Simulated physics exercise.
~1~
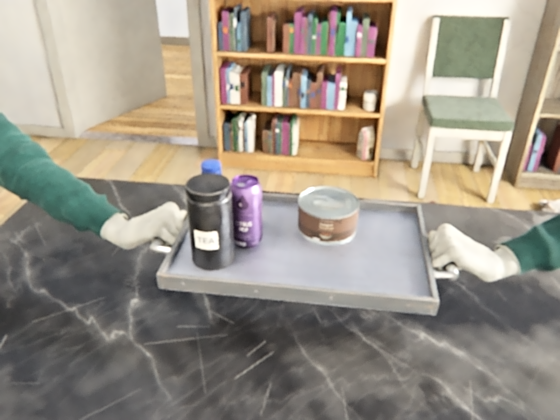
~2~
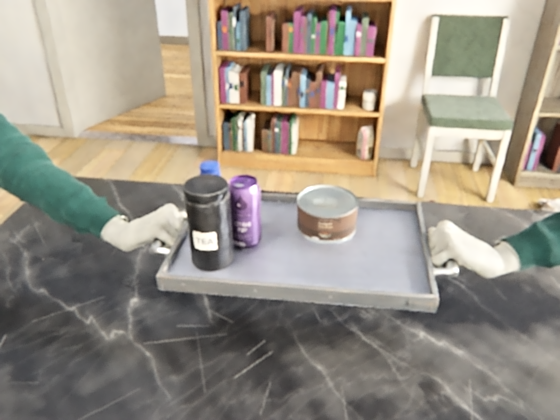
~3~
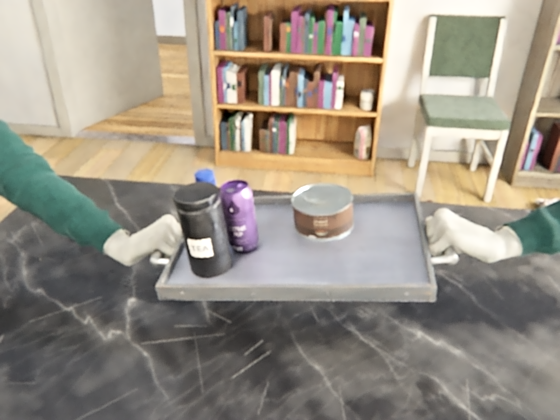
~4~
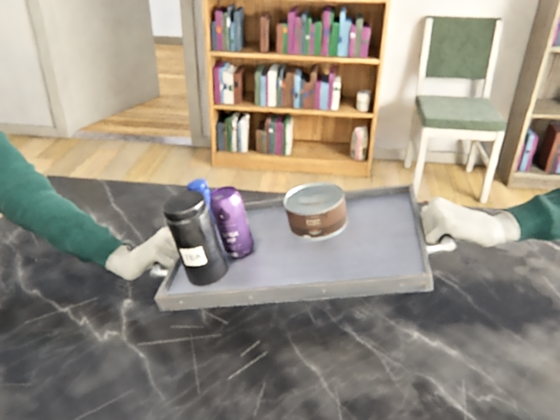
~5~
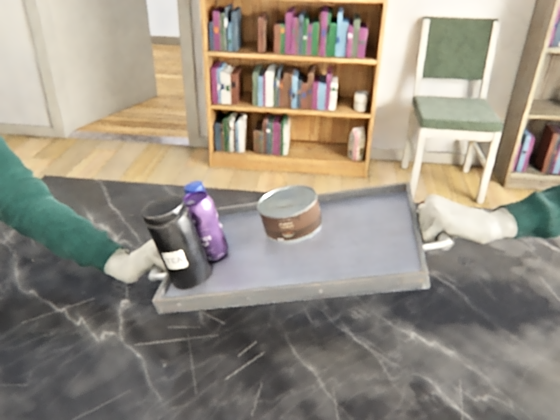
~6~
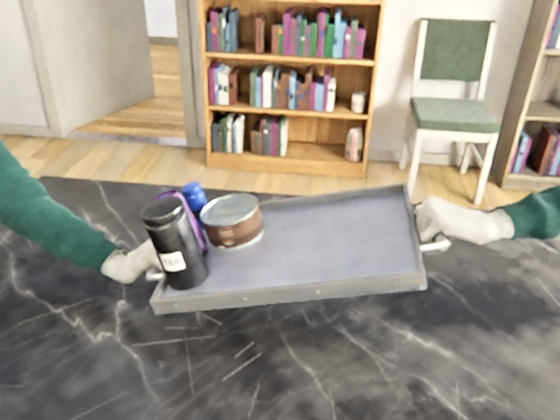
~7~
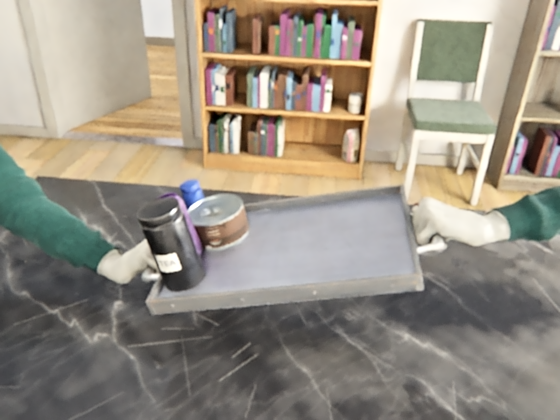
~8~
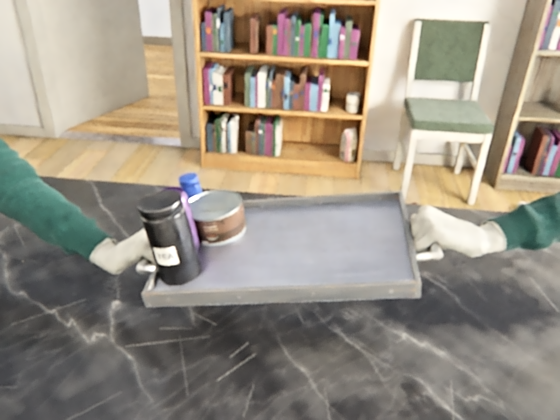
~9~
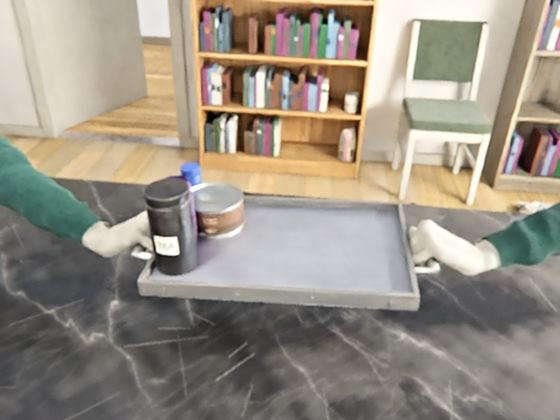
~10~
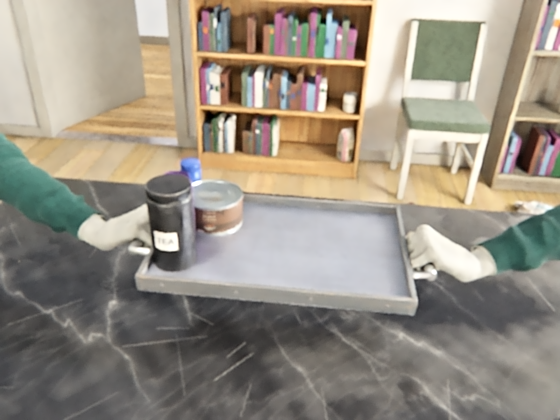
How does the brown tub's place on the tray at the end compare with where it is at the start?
It starts right of the middle of the tray, apart from the other items, and ends toward the left side, close beside the black jar.
A grey serving tray, held by two gloved hands above a dark marbled surface, carries a black jar, a purple can, a blue shaker and a brown tub. The hands tip it so that its left side dips, and the items lean with it. The purple can slides left toward the black jar, and the brown tub follows, sliding across until it stops close beside the group. The hands then bring the tray back to level. At the end everything stands upright, bunched at the left, with the purple can mostly hidden and the right side empty.
